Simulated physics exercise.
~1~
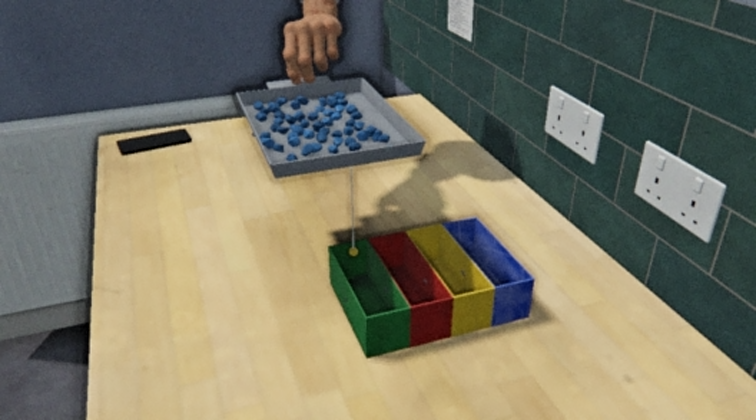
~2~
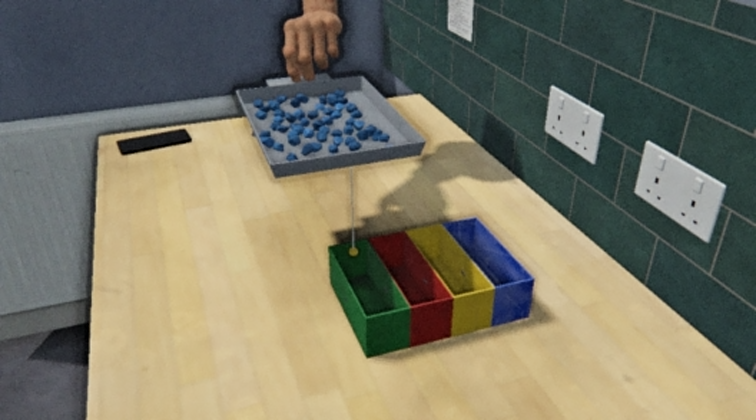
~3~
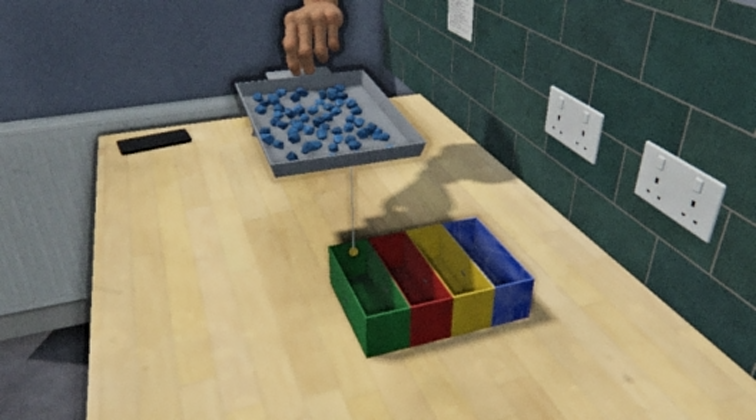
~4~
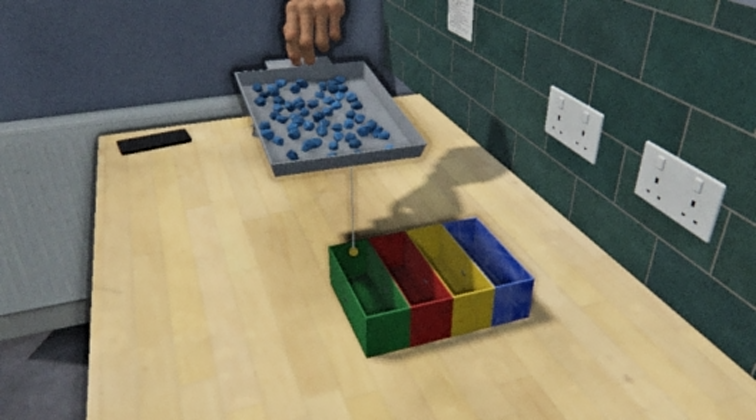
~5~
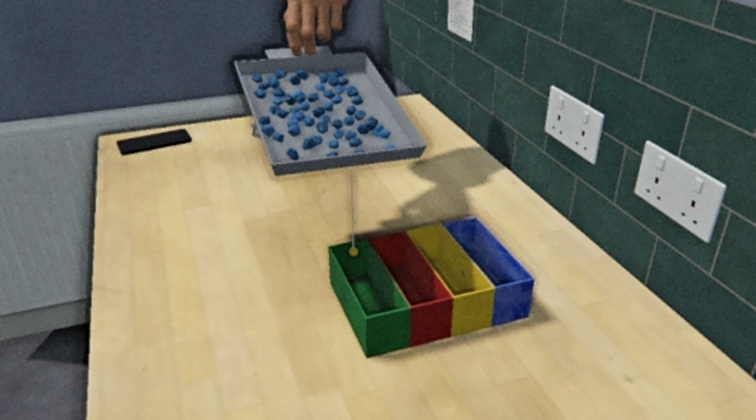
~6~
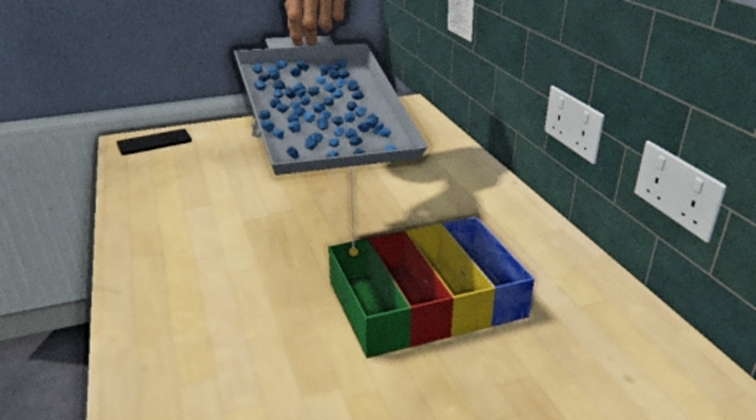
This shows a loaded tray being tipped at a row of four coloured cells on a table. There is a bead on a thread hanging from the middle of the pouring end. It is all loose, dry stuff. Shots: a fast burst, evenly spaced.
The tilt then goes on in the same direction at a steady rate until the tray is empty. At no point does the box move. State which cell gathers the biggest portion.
It is the red cell.
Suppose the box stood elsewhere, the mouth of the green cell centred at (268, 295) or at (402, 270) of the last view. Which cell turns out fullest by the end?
The first try: That blue cell. The second: That green cell.
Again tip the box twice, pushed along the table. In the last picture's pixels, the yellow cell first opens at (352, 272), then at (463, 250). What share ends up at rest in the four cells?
Roughly 70% on the first try and 70% on the second.
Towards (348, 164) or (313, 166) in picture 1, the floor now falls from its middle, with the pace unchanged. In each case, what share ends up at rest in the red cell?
20 %, give or take, and then 0 %.
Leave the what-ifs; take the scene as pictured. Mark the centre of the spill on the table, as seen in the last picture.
The middle is around (320, 393).
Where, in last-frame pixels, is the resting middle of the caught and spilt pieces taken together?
Once nothing moves, the middle sits near (410, 317).
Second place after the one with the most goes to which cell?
Rank two - green.
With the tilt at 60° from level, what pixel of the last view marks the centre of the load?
The load is centred around (368, 143).
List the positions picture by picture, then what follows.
The first picture shows corners of the pouring end at (274, 162) and (421, 140), level; middle of the load at (319, 127), aquarium stones; bead on its thread at (354, 252); green cell at (388, 329); red cell at (431, 319); yellow cell at (473, 308); blue cell at (513, 299).
The second picture shows corners of the pouring end at (274, 162) and (421, 140), level; middle of the load at (319, 126).
The third picture shows corners of the pouring end at (274, 162) and (421, 141), tipped barely, lowest at the right corner; middle of the load at (319, 123).
The fourth picture shows corners of the pouring end at (275, 161) and (422, 142), tipped a little, lowest at the right corner; middle of the load at (319, 118).
The fifth picture shows corners of the pouring end at (275, 161) and (422, 144), tipped a little, lowest at the right corner; middle of the load at (319, 113).
The sixth picture shows corners of the pouring end at (276, 161) and (423, 145), tipped clearly, lowest at the right corner; middle of the load at (319, 109); green cell at (388, 329); red cell at (431, 319); yellow cell at (473, 308); blue cell at (513, 299).
Soon, tray tipped steeply; nearly all on the tray; a small part falling or outside the box.
A while on, tray tipped right over; about two thirds on the tray; about a quarter in the red cell; a stray few in the green cell; a stray few in the yellow cell; a small part falling or outside the box.
Towards the end, tray tipped past a quarter turn; about half in the red cell; about a quarter in the green cell; a small part in the yellow cell; about a quarter falling or outside the box.
Finally, tray tipped past a quarter turn; about half in the red cell; about a quarter in the green cell; a small part in the yellow cell; none in the blue cell; about a quarter outside the box.
